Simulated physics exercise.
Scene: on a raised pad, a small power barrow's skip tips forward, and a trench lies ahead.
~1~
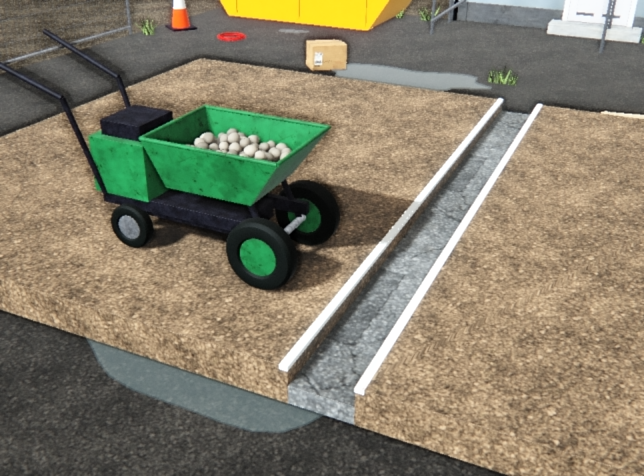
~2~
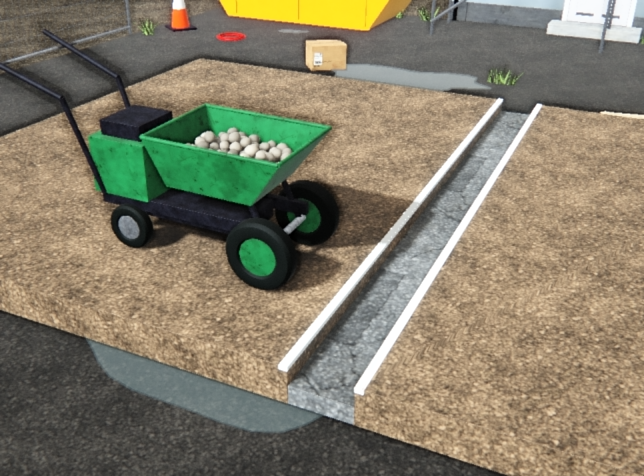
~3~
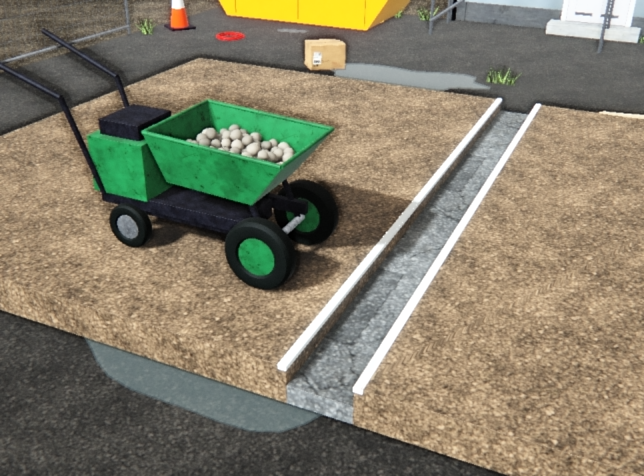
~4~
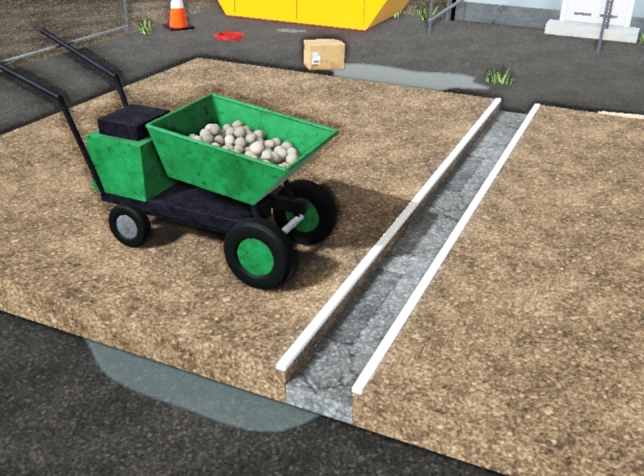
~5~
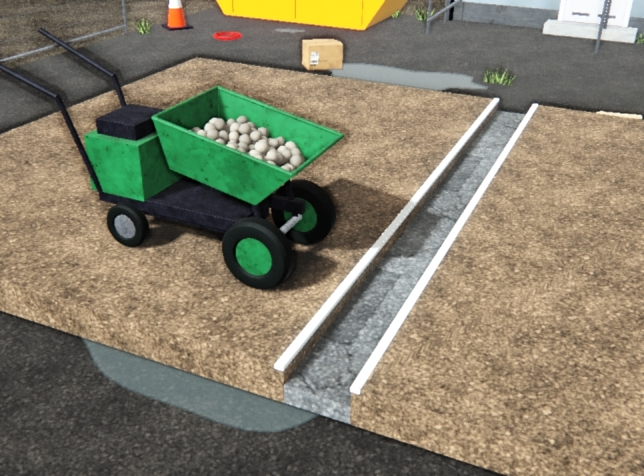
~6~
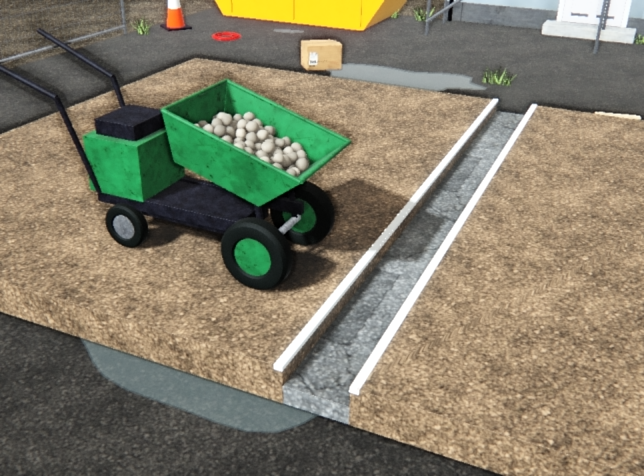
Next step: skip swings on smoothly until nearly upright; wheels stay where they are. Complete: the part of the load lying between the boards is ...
More than half.
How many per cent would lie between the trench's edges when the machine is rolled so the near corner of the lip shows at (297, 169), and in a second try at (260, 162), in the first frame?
First try: 40 per cent; second try: 90 per cent.
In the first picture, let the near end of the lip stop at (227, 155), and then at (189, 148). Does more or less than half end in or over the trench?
Place one: The greater share; place two: The lesser share.
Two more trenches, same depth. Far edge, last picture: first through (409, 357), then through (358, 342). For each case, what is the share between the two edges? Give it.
In order: Some 100 per cent, then some 40 per cent.
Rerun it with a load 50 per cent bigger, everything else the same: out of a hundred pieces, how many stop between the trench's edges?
About 70 per cent.
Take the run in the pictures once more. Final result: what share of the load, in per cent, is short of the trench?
I'd estimate about 0 per cent of the load.
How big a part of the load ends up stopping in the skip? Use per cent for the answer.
Estimate: Some 0 %.
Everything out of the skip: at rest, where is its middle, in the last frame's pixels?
Somewhere around (394, 296) in the final view.
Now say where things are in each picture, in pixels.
The first frame shows lip of the skip at (277, 165), level; top of the load at (223, 157), river pebbles; first edge of the trench at (314, 329); far edge at (385, 349), the trench over half as wide as the skip, and shallow for its width.
The second frame shows lip of the skip at (278, 166), level; top of the load at (225, 147).
The third frame shows lip of the skip at (281, 167), tipped barely; top of the load at (227, 144).
The fourth frame shows lip of the skip at (286, 170), tipped a little; top of the load at (208, 140).
The fifth frame shows lip of the skip at (293, 175), tipped a little; top of the load at (213, 135).
The sixth frame shows lip of the skip at (301, 182), tipped clearly; top of the load at (220, 131); first edge of the trench at (308, 329); far edge at (380, 349).
Soon, skip tipped steeply; all in the skip.
A while on, skip tipped right over; most in the skip; about a quarter in or heaped over the trench; a small part beyond it; a stray few falling.
Towards the end, skip tipped right over; a stray few in the skip; about two thirds in or heaped over the trench; about a quarter beyond it.
Finally, skip tipped right over; most in or heaped over the trench; about a quarter beyond it.
